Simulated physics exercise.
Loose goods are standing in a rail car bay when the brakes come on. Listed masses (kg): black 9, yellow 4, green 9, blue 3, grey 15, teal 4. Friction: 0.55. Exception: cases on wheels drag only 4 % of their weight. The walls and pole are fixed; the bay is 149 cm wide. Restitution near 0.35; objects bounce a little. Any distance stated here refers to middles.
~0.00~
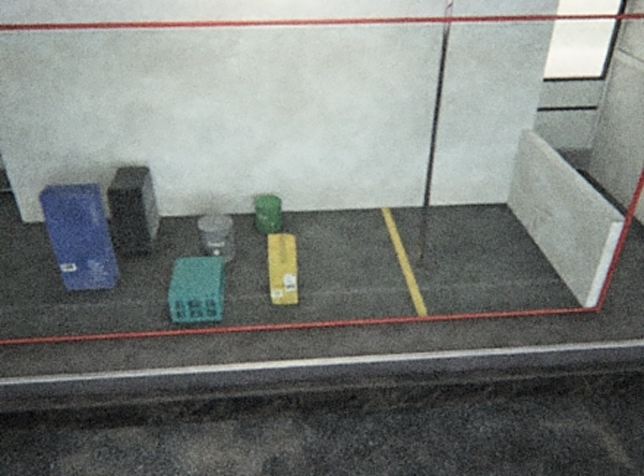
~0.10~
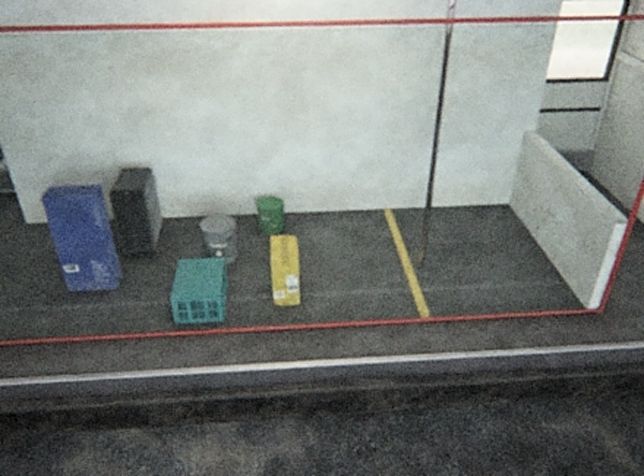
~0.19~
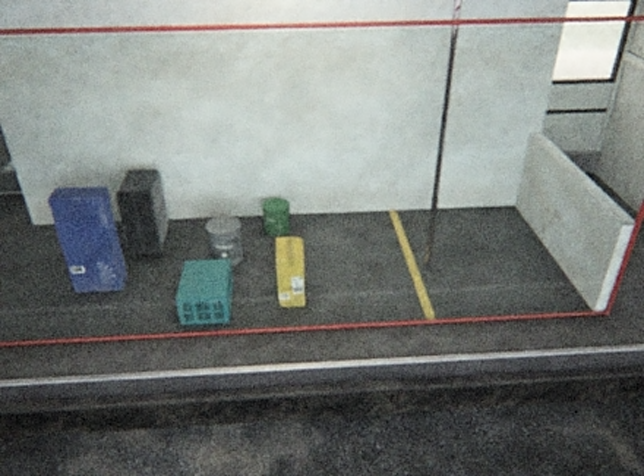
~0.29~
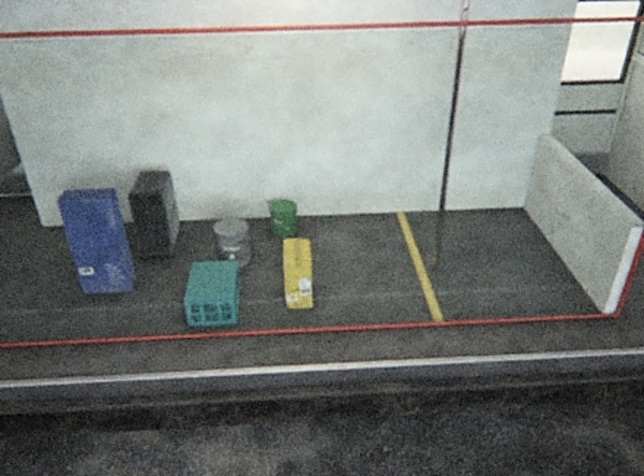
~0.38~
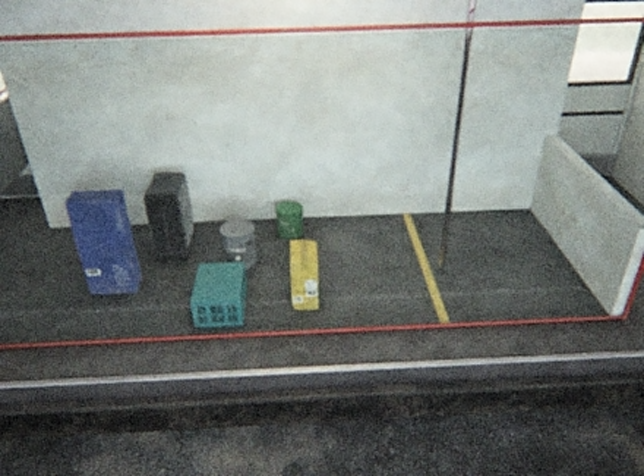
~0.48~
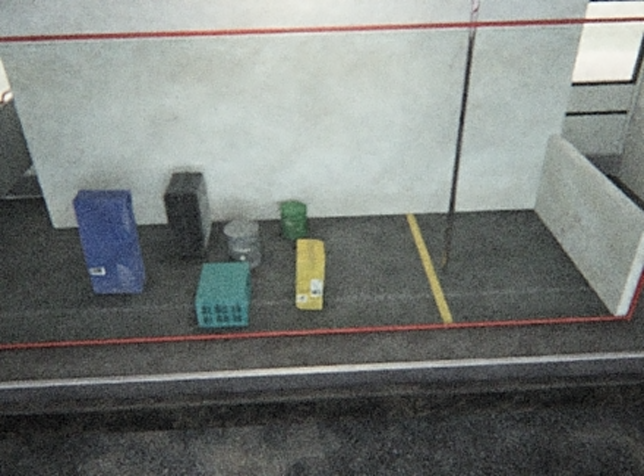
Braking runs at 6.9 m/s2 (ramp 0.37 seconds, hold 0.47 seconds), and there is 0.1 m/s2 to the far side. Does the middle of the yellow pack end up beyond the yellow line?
No.
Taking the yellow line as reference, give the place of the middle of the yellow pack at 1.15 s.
Short of it by around 20 cm.
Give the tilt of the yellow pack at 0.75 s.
Tilted roughly 60 degrees.
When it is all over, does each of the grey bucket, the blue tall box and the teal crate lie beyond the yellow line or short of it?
The grey bucket ends on the near side, the blue tall box on the near side and the teal crate on the near side.
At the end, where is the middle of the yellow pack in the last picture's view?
In the last picture it ends at roughly (412, 283).
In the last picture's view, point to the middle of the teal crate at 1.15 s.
You'd see it close to (283, 291) then.
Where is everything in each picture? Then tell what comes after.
In the first frame, yellow pack (283, 269), teal crate (199, 288), yellow line (420, 306).
In the second frame, yellow pack (285, 270), teal crate (201, 289).
In the third frame, yellow pack (291, 272), teal crate (207, 291).
In the fourth frame, yellow pack (298, 273), teal crate (214, 292).
In the fifth frame, yellow pack (304, 275), teal crate (220, 294).
In the sixth frame, yellow pack (310, 274), teal crate (225, 294), yellow line (445, 313).
After 0.75 s the yellow pack is 71 cm short of the yellow line, tilted 55°, near (339, 276) in the last picture's view.
After 1.15 s the yellow pack is 22 cm short of the yellow line, tilted 90°, near (408, 284) in the last picture's view.
After 1.65 s the yellow pack is 19 cm short of the yellow line, tilted 90°, near (412, 283) in the last picture's view; the teal crate 108 cm short of the yellow line, tilted 0°.
By 3.2 s, yellow pack stops short of the yellow line; green bucket crosses the yellow line; blue tall box stops short of the yellow line; grey bucket stops short of the yellow line; teal crate stops short of the yellow line.
